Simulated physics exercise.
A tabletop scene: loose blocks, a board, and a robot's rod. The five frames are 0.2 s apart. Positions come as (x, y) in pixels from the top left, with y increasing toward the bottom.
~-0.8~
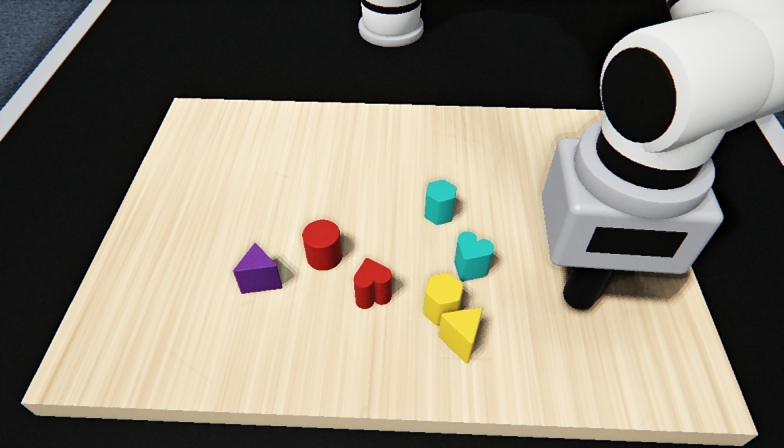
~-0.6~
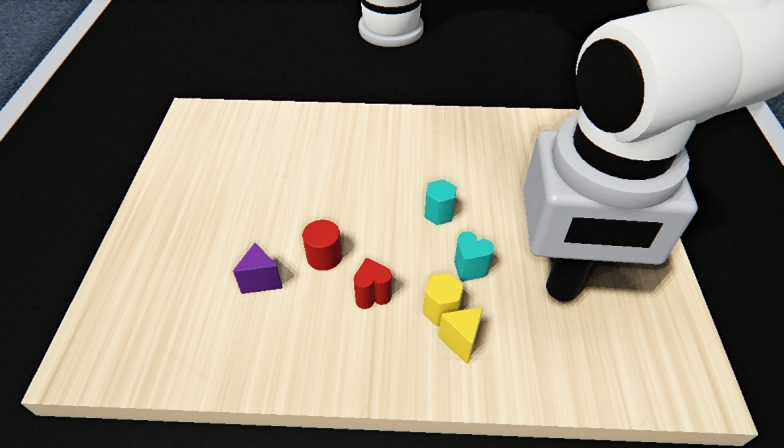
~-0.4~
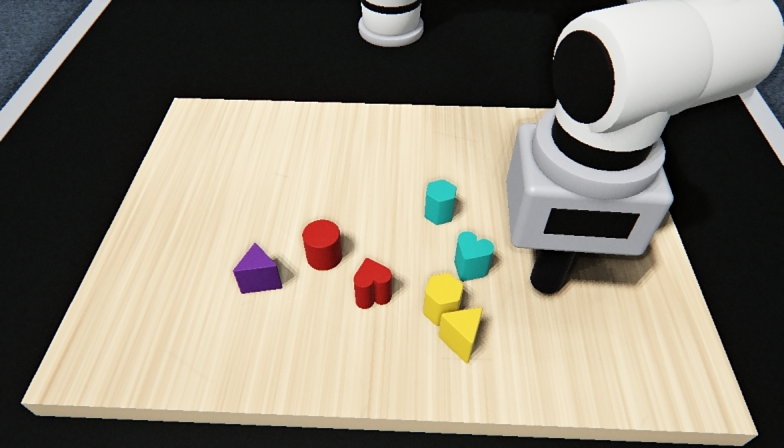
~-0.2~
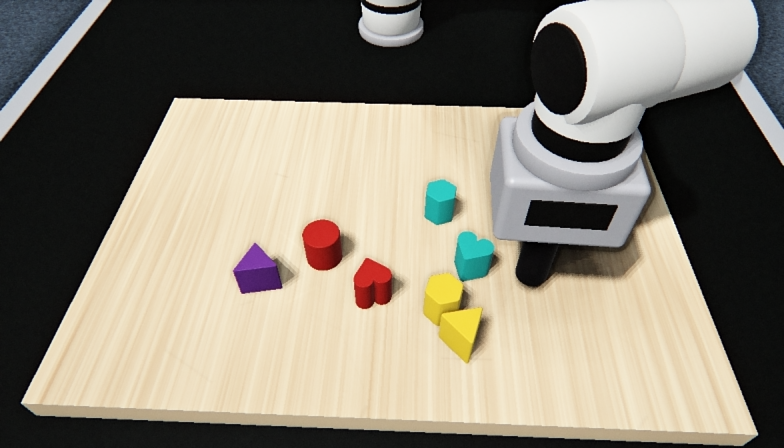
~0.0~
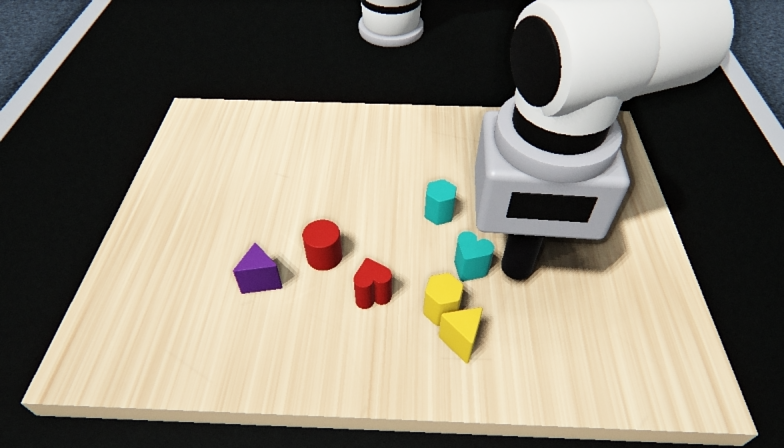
A white and grey robot arm with a dark rod at its lower end reaches over the right side of a pale wooden board, seen from above at an angle. Purple and red blocks lie left of centre, with turquoise and yellow ones to their right, all on the board against a black surface. The arm glides steadily left and slightly back, bringing the rod beside the turquoise heart, while the blocks and view stay still.
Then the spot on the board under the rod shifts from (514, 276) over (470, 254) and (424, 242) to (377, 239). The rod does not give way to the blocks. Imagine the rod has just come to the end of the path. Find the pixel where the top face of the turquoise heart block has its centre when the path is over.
That would be at about pixel (415, 241).
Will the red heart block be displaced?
Short answer: No.
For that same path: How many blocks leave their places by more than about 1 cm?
It should be one, as far as I can tell.
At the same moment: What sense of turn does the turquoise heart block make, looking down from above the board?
It spins against the clock.
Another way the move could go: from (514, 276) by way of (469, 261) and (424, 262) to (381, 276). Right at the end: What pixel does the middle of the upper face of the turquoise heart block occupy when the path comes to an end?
Around pixel (351, 258).
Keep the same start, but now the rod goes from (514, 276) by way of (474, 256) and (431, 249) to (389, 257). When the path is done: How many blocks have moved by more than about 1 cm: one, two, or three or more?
When the path ends, I think you'll find one block out of place by more than 1 cm.
What follows on the original path. One third of the way, rod (471, 246); turquoise heart block (443, 241), turned 50° anticlockwise.
Two thirds of the way, rod (424, 235); turquoise heart block (419, 241).
At the end, rod (377, 232); red heart block not moved; turquoise hexagonal block not moved; turquoise heart block (415, 241), turned 155° anticlockwise.
